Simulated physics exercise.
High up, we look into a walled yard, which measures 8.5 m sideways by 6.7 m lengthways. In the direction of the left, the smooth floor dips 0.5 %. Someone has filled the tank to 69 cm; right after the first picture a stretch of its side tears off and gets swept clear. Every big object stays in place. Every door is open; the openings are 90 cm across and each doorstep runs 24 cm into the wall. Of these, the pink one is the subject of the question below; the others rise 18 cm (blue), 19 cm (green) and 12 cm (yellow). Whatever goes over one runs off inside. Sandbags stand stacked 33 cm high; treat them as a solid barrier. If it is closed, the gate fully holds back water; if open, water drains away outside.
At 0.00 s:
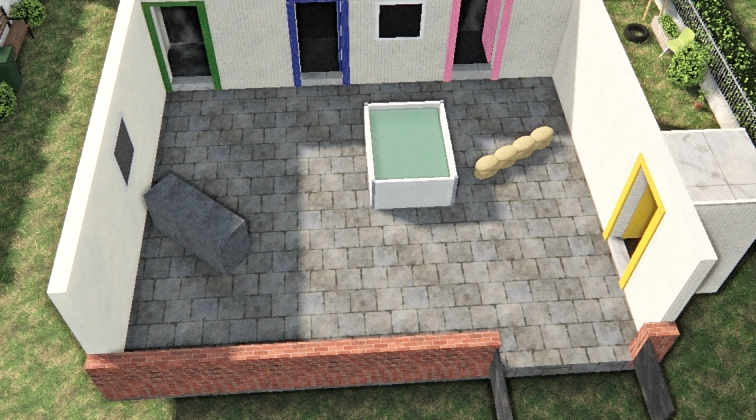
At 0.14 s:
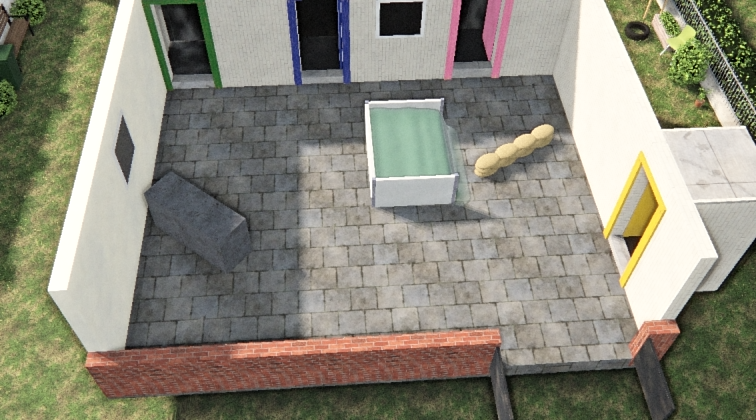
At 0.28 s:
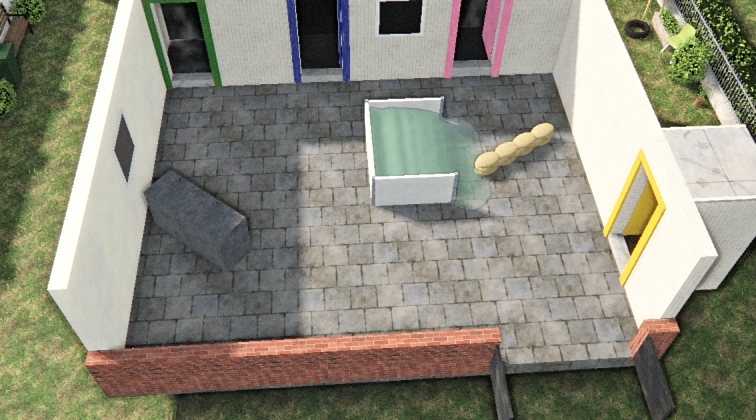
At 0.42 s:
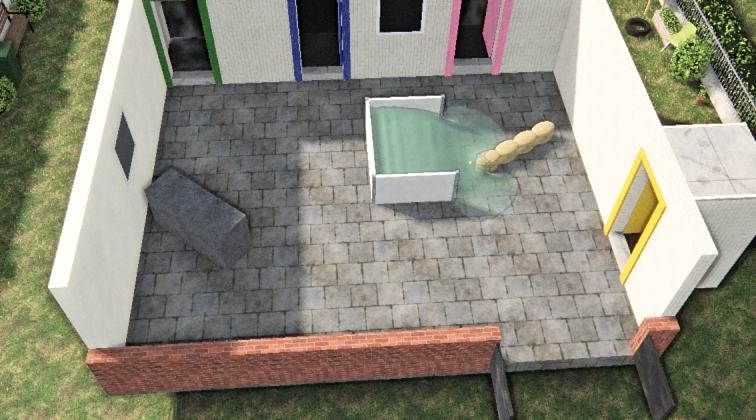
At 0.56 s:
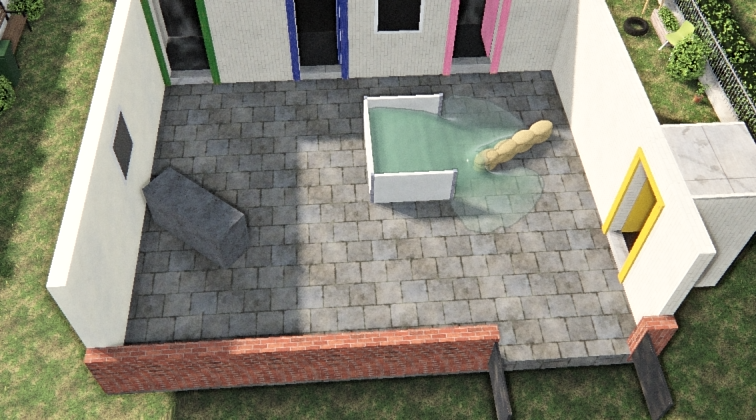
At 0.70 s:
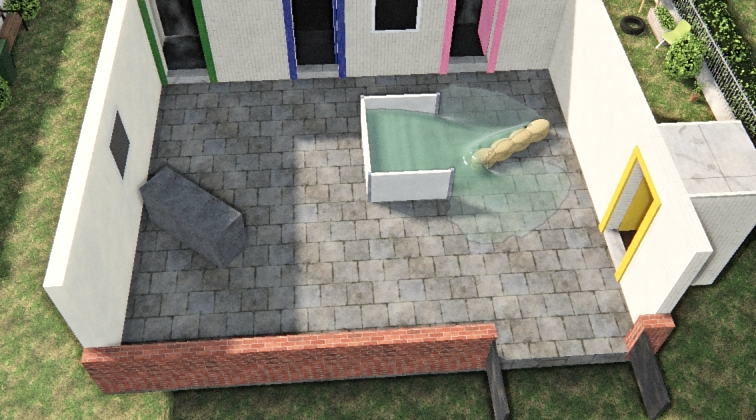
We see a walled yard with a water-filled white tank whose right side opens, and greenish water pours out, spreads across the paving around a row of tan sandbags, and fans wider while the level inside drops.
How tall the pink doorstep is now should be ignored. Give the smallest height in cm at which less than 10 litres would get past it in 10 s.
Close to 15 cm is just enough.
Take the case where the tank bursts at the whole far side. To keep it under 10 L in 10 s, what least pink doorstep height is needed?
A height of around 16 cm.
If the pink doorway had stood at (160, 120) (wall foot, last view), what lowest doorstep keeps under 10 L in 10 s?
It needs roughly 6.0 cm.
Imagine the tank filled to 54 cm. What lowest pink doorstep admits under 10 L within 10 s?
In that case, roughly 12.0 cm.
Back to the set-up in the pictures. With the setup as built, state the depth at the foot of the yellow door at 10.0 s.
The depth there is around 3.0 cm.
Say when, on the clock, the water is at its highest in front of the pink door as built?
Approximately 3.0 s.
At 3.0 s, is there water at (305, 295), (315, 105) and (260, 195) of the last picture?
First bone-dry, second bone-dry, third bone-dry.
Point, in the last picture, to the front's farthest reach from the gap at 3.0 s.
Pixel: About (637, 338).
After 1.4 s water covers 20 % of the floor, deepest (51 cm) near (547, 70); 3 cm at the pink door, 0 litres in over its 25 cm doorstep.
After 3.0 s water covers 35 % of the floor, deepest (25 cm) near (509, 77); 19 cm at the pink door, 0 litres in over its 25 cm doorstep.
After 10.0 s water covers 75 % of the floor, deepest (8 cm) near (145, 195); 4 cm at the pink door, 0 litres in over its 25 cm doorstep.
At the pink door as built, the water arrived by 1.2 s and peaked near 19 cm at 3.0 s.
Run again over the same 10 s with other heights there, 18 litres in over 13.5 cm, 3 litres over 18 cm. The limit of 10 litres is kept from about 15 cm up.
